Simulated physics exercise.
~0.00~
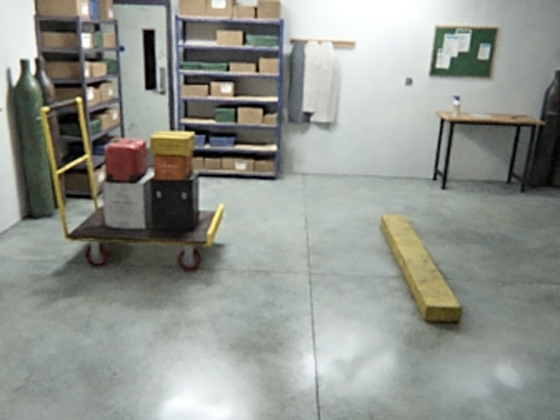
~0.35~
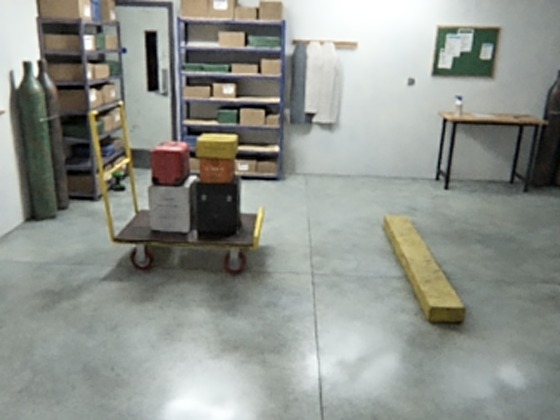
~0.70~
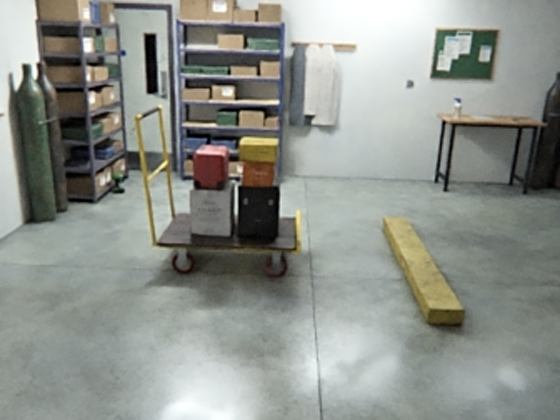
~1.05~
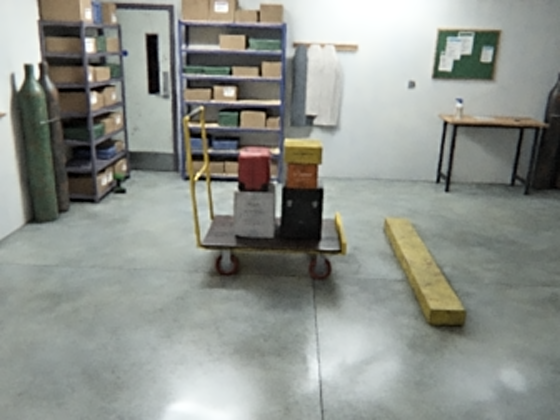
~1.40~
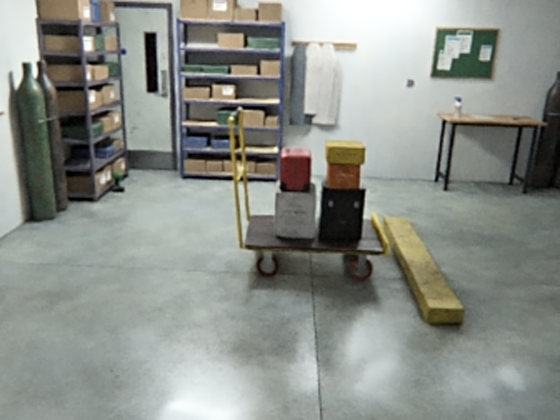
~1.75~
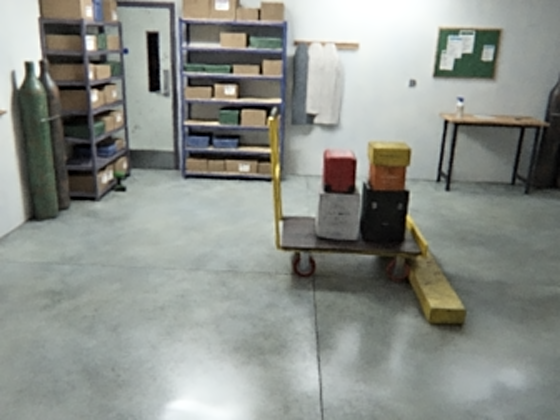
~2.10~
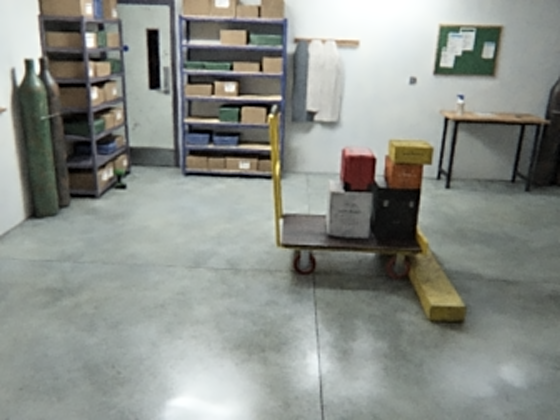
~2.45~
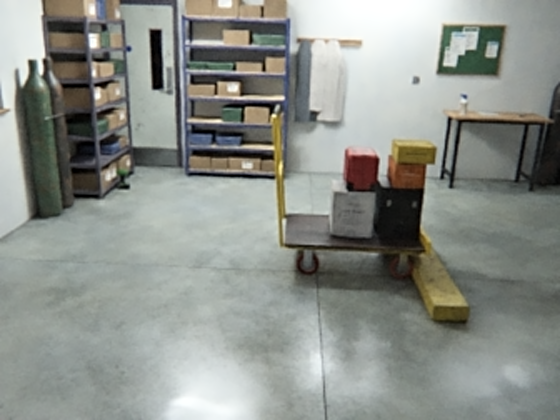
A stock cart with a yellow handle rolls from left to right across a grey concrete floor, toward a long yellow beam. On its deck, a red case sits on a white box, while a yellow box and an orange one are stacked on a black box. The cart crosses the room with its load steady, then meets the beam and stops. As it halts, the load slides a little farther right along the deck, the yellow box shifting slightly over the orange one. Everything settles still stacked, and nothing falls off the cart.
